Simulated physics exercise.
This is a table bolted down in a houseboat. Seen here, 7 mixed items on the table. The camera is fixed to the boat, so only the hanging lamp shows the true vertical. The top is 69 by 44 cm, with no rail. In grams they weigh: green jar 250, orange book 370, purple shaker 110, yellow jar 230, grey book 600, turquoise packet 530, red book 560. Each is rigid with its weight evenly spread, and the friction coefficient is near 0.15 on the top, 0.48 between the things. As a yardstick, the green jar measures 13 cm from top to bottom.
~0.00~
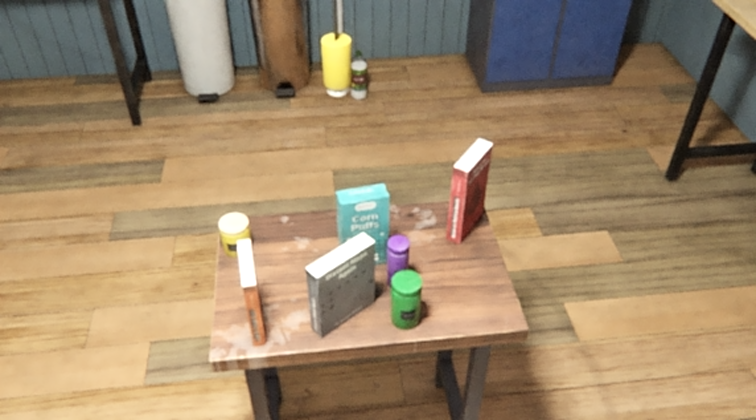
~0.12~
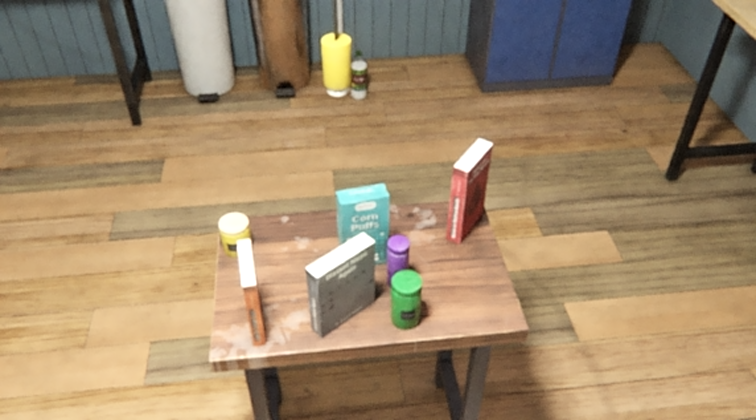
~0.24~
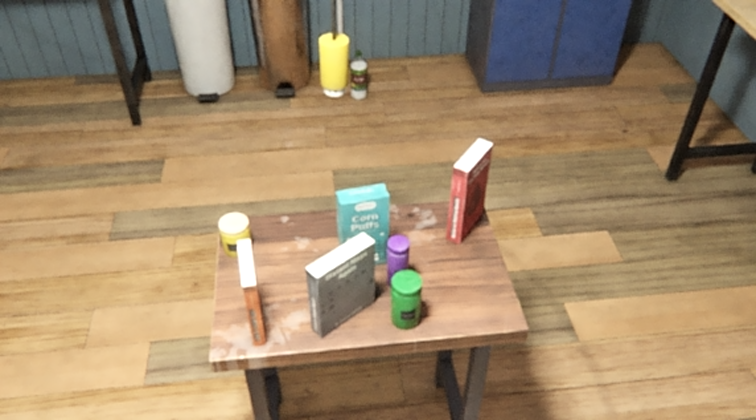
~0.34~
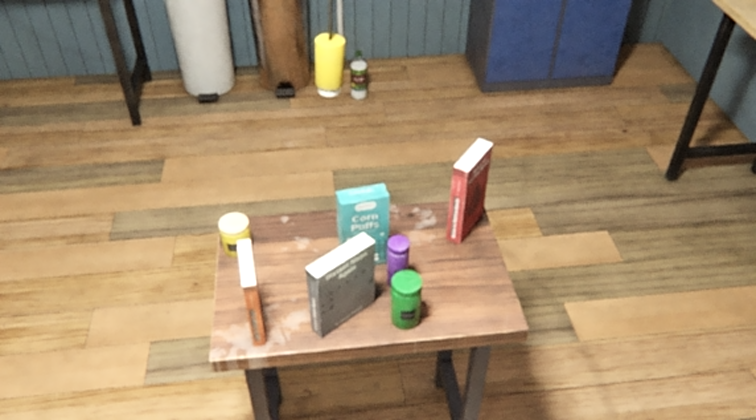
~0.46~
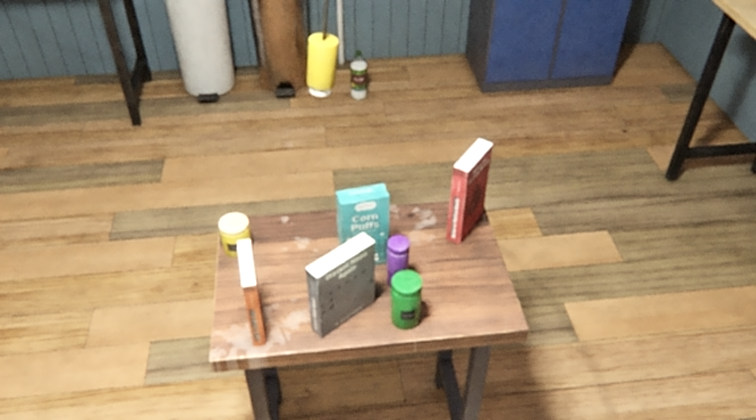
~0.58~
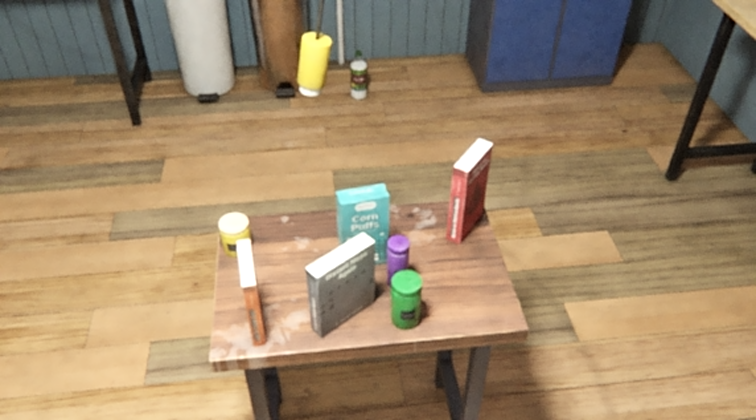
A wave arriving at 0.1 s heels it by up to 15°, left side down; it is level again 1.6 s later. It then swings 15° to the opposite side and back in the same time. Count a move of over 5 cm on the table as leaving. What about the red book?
The red book holds its spot.
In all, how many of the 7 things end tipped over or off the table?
4 of them.
By 1.08 s, boat heeled 13°, left side down; orange book and yellow jar now off the table; red book 10 cm from its spot near (429, 196); turquoise packet 10 cm from its spot.
By 1.38 s, boat heeled 5°, left side down; red book 26 cm from its spot near (368, 200); grey book 25 cm from its spot; turquoise packet 26 cm from its spot.
By 1.88 s, boat heeled 2°, right side down; grey book and turquoise packet now off the table; red book 37 cm from its spot near (322, 204); purple shaker 36 cm from its spot.
By 2.78 s, boat heeled 11°, right side down; red book 22 cm from its spot near (382, 199); purple shaker 21 cm from its spot; green jar 21 cm from its spot.
When it is over (3.8 s), off the table, orange book, yellow jar, grey book and turquoise packet; the other 3 within 5 cm of the start. In the last view, red book near (469, 193).
